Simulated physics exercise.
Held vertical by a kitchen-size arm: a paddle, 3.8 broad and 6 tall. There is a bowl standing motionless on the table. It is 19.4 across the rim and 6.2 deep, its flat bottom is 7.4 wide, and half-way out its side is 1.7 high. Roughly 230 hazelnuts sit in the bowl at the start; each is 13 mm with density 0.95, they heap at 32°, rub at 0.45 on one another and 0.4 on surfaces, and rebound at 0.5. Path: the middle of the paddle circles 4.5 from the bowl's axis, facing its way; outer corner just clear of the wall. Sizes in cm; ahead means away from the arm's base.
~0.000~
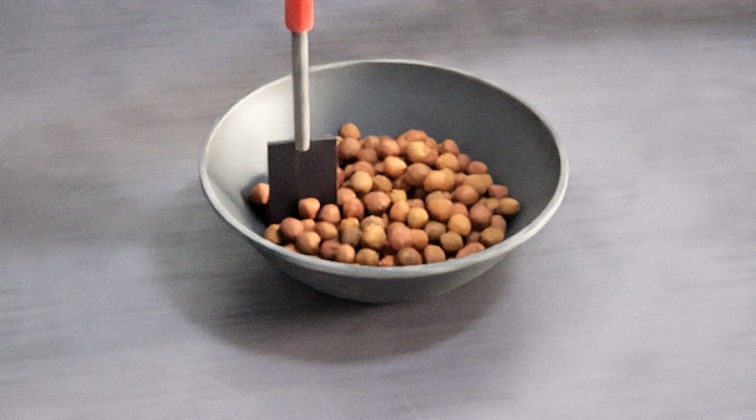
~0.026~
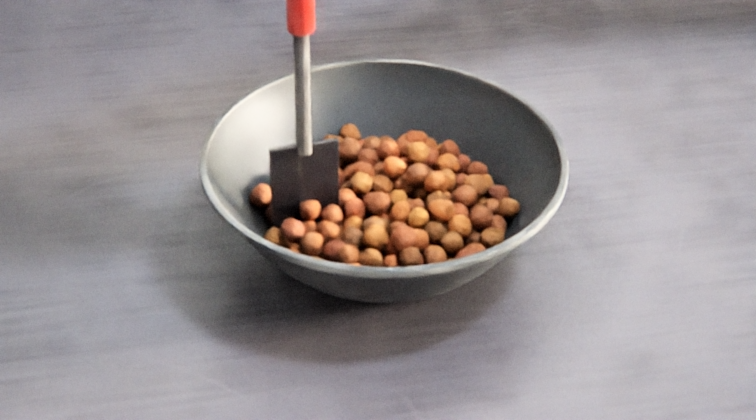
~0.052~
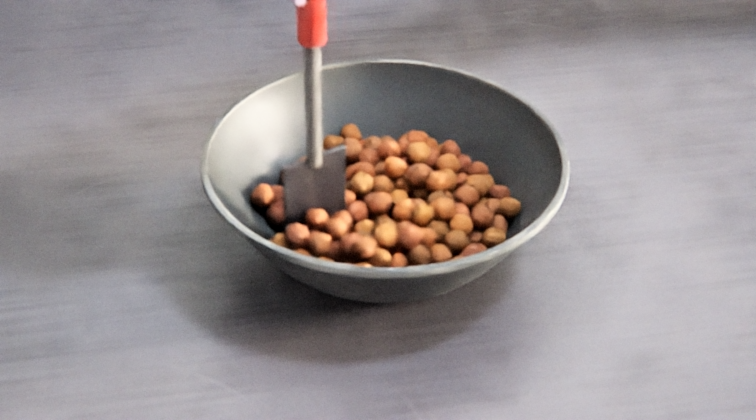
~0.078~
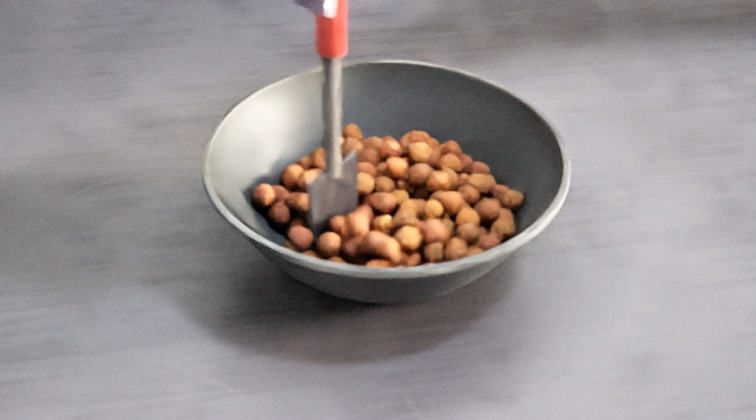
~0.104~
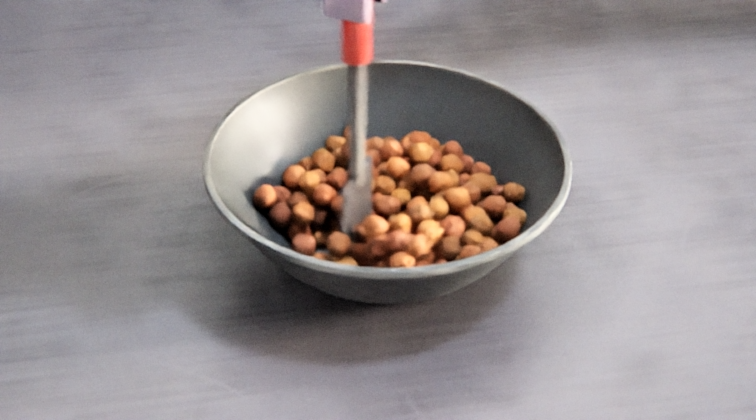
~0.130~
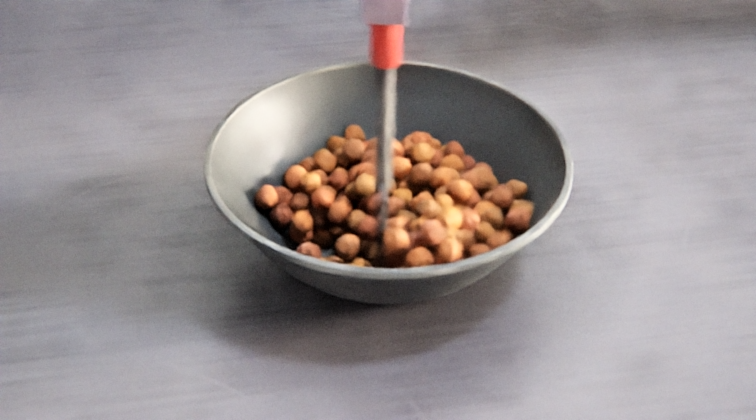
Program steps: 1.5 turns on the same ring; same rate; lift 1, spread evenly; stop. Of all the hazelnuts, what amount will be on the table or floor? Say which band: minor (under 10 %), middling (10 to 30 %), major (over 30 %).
Band: Middling.
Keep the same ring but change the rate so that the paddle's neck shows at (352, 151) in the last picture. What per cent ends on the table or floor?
About 5 per cent.
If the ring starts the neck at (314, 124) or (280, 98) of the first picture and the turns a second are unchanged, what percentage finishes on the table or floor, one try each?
Roughly 10 and 10 per cent.
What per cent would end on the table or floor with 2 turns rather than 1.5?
20 %.
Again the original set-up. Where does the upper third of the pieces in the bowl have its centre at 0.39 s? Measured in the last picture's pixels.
Somewhere around (363, 112) in the last view.
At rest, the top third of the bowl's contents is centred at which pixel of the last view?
Roughly pixel (440, 167).
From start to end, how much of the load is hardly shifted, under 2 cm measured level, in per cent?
About 5 percent.
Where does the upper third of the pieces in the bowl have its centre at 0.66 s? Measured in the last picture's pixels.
Near pixel (395, 247).
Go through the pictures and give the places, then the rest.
Paddle neck at (301, 116), 0° round; upper third of the load around (386, 203), from x 260 to 505, top at y 135; 230 in the bowl, in the first frame.
Paddle neck at (303, 121), 6° round; upper third of the load around (386, 203), from x 260 to 505, top at y 135, in the second frame.
Paddle neck at (313, 132), 22° round; upper third of the load around (392, 213), from x 260 to 510, top at y 135, in the third frame.
Paddle neck at (332, 144), 40° round; upper third of the load around (401, 219), from x 265 to 510, top at y 135, in the fourth frame.
Paddle neck at (356, 151), 57° round; upper third of the load around (418, 225), from x 265 to 515, top at y 135, in the fifth frame.
Paddle neck at (384, 155), 75° round; upper third of the load around (433, 220), from x 265 to 520, top at y 135; 230 in the bowl, in the sixth frame.
By 0.39 s, 256° round, highest piece 9 above the table; 213 in the bowl, 10 on the table or floor, 7 in flight or on the tool.
By 0.66 s, 76° round, highest piece 8 above the table; 199 in the bowl, 28 on the table or floor, 3 in flight or on the tool.
By 0.99 s, 180° round, highest piece 6 above the table; 192 in the bowl, 38 on the table or floor.
By 1.69 s, 180° round, highest piece 6 above the table; 192 in the bowl, 38 on the table or floor.
Final count, 192 in the bowl, 38 on the table or floor. That is 17 % on the table or floor.
